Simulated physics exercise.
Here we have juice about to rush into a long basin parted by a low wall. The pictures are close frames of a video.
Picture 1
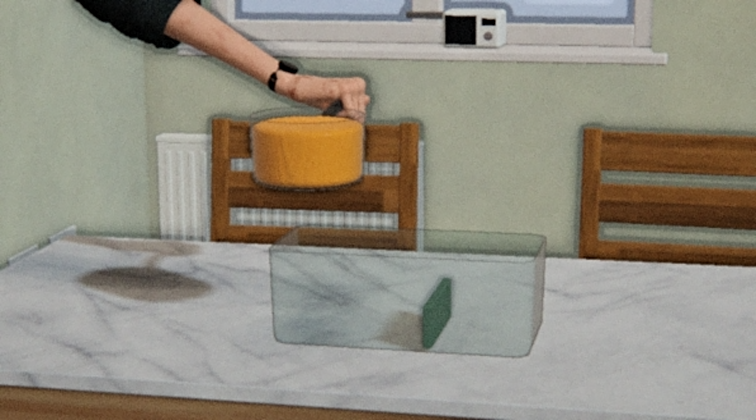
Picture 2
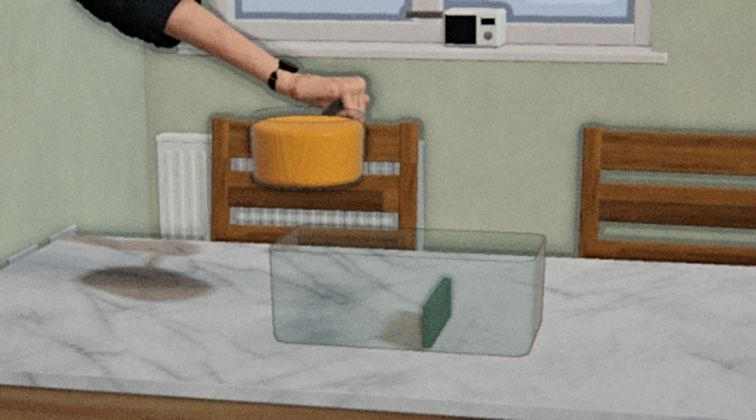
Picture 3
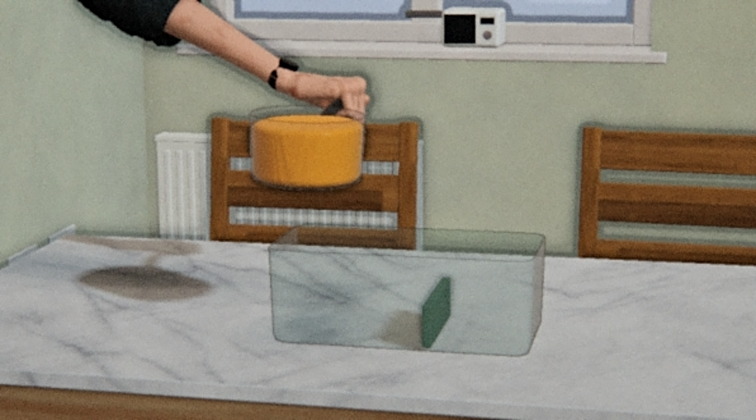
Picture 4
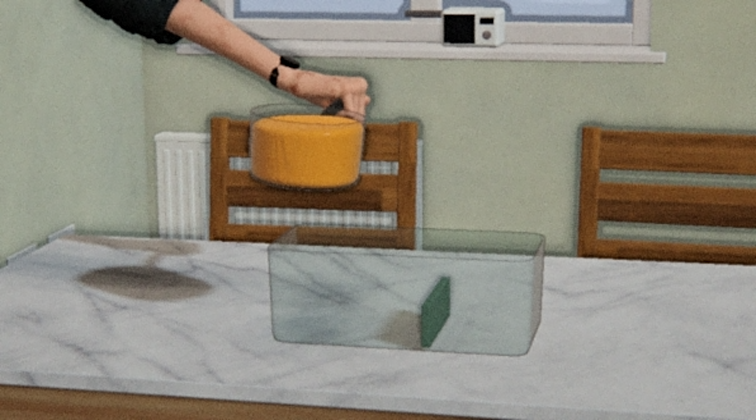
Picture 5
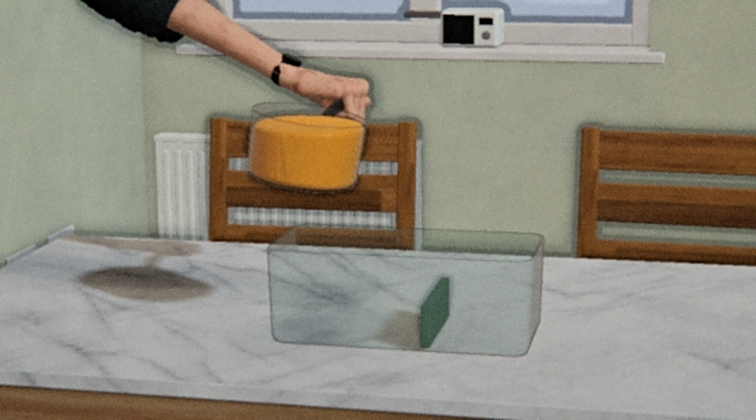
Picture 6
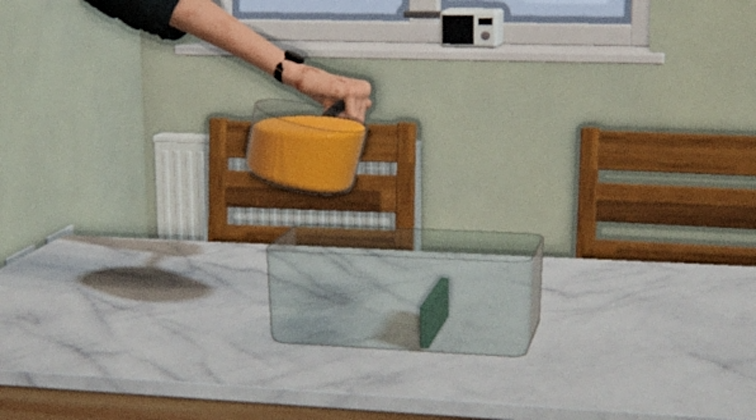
A hand holds an orange pot above a clear basin and slowly tilts it right.
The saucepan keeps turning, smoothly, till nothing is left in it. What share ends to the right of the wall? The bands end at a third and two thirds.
It comes to less than a third.
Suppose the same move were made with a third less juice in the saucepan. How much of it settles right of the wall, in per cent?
About 0 per cent.
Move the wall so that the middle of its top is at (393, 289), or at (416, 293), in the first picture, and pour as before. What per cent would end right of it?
First some 70, then 50 per cent.
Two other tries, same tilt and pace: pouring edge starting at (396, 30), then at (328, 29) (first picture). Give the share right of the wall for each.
Roughly 75 per cent, and 5 per cent.
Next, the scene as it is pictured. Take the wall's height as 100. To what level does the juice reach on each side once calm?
The left part 60 per cent, the right part 10.
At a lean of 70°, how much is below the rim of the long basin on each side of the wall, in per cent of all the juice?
The left part 15 per cent, the right part 0.
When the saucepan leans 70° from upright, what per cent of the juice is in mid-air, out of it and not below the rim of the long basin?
About 25 per cent.
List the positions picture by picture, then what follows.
In the first picture, tilt 0°; pouring edge (363, 118); surface from (256, 123) to (362, 127); the long basin's rim runs from (284, 238) to (540, 250); the wall's top is at (438, 293).
In the second picture, tilt 1°; pouring edge (363, 118); surface from (256, 123) to (362, 126).
In the third picture, tilt 2°; pouring edge (363, 119); surface from (256, 122) to (362, 126).
In the fourth picture, tilt 5°; pouring edge (364, 122); surface from (256, 121) to (363, 127).
In the fifth picture, tilt 8°; pouring edge (365, 126); surface from (257, 122) to (363, 128).
In the sixth picture, tilt 13°; pouring edge (365, 131); surface from (257, 123) to (365, 128).
A moment on, the saucepan is tipped part way and 58 per cent is still to pour, 13 is left of the wall and 2 right of it.
Next, the saucepan is tipped right over and 11 per cent is still to pour, 69 is left of the wall and 12 right of it.
Then the saucepan is tipped right over and 1 per cent is still to pour, 84 is left of the wall and 13 right of it.
Later the saucepan is tipped right over and 0 per cent is still to pour, 85 is left of the wall and 13 right of it.
In the end 85 per cent lies left of the wall, 13 right of it and 1 outside.
